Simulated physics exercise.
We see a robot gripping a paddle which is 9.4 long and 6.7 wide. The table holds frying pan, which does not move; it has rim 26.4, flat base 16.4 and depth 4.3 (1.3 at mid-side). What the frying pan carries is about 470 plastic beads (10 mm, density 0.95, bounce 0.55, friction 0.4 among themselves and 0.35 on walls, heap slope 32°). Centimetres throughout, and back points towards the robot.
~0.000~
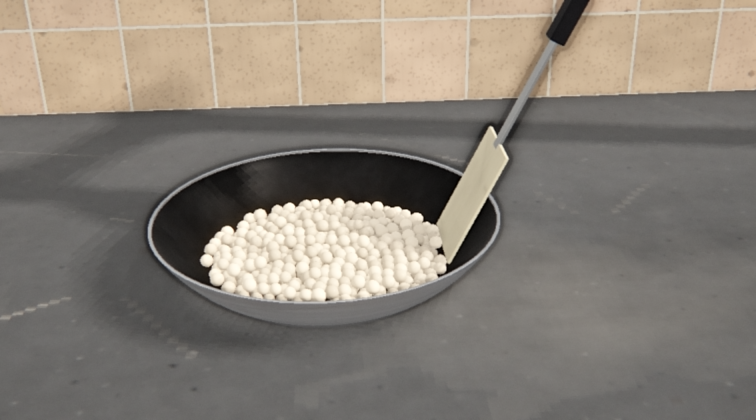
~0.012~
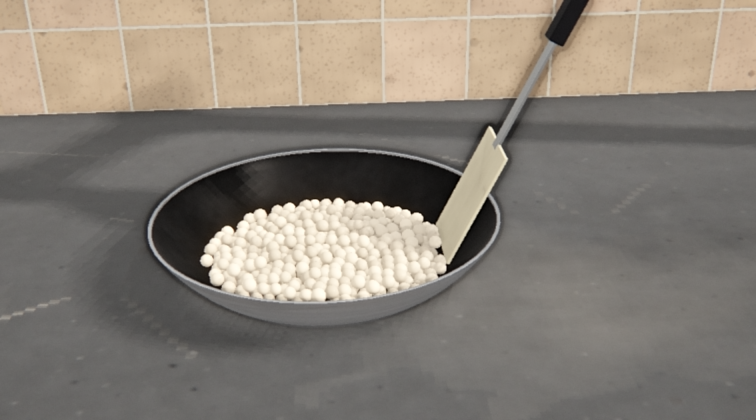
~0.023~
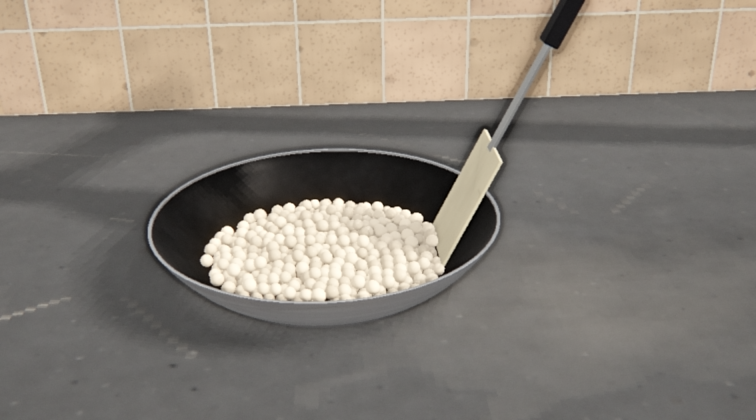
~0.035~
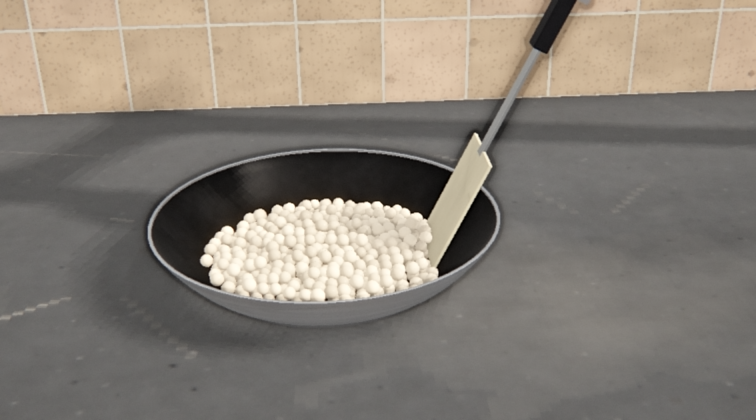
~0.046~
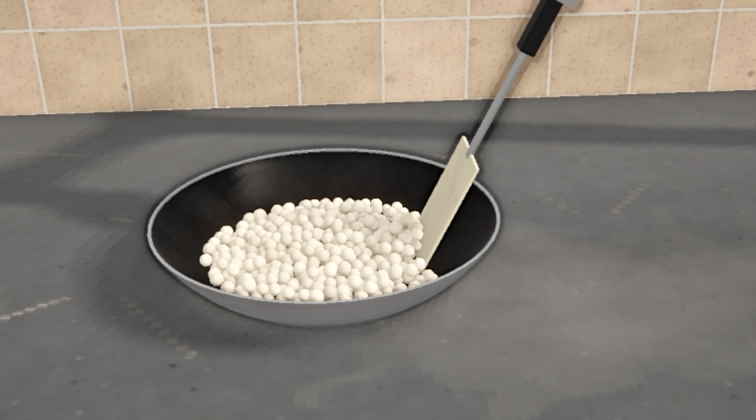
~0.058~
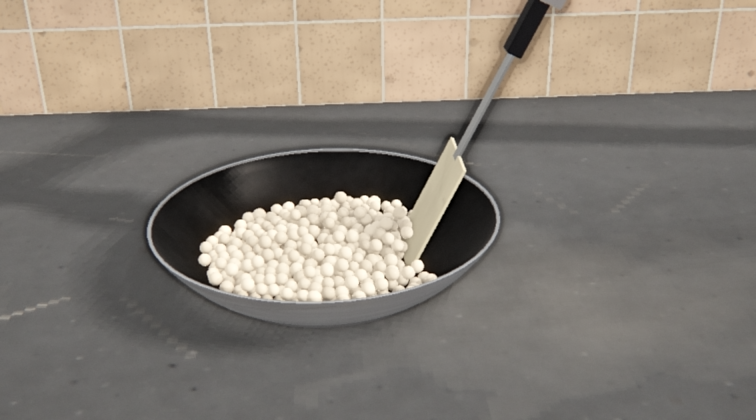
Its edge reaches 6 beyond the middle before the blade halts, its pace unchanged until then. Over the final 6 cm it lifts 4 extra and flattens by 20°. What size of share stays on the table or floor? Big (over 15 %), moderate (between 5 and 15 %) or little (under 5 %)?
The share is little.
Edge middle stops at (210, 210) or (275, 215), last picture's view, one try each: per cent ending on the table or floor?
Some 10 and 0 per cent.
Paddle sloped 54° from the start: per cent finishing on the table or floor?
About 0 per cent.
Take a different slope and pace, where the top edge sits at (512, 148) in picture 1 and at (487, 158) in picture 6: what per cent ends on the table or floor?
Some 0 percent ends up on the table or floor.
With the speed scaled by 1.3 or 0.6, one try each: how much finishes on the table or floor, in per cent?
Roughly 5 percent for the first try, 0 percent for the second.
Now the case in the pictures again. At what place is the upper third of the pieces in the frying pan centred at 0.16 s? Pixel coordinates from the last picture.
I'd put it close to (283, 239).
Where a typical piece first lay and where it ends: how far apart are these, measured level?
Roughly 3 centimetres.
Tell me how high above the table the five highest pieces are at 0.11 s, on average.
5 cm.
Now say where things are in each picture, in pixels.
The paddle top edge at (499, 142), sloping 64°; upper third of the load around (331, 242), from x 205 to 440, top at y 205; 467 in the frying pan, in the first picture.
The paddle top edge at (498, 142), sloping 64°; upper third of the load around (331, 242), from x 205 to 440, top at y 205, in the second picture.
The paddle top edge at (493, 145), sloping 64°; upper third of the load around (331, 243), from x 205 to 440, top at y 205, in the third picture.
The paddle top edge at (483, 149), sloping 64°; upper third of the load around (332, 244), from x 205 to 430, top at y 205, in the fourth picture.
The paddle top edge at (471, 152), sloping 64°; upper third of the load around (335, 242), from x 205 to 430, top at y 205, in the fifth picture.
The paddle top edge at (458, 153), sloping 64°; upper third of the load around (332, 240), from x 205 to 430, top at y 200; 467 in the frying pan, in the sixth picture.
After 0.11 s, sloping 64°, highest piece 6 above the table; 467 in the frying pan.
After 0.16 s, sloping 56°, highest piece 5 above the table; 467 in the frying pan.
After 0.39 s, sloping 44°, highest piece 5 above the table; 458 in the frying pan, 8 on the table or floor, 1 on the blade or in flight.
After 1.44 s, sloping 44°, highest piece 4 above the table; 458 in the frying pan, 9 on the table or floor.
In the end, 458 in the frying pan, 9 on the table or floor. That is 2 % on the table or floor.
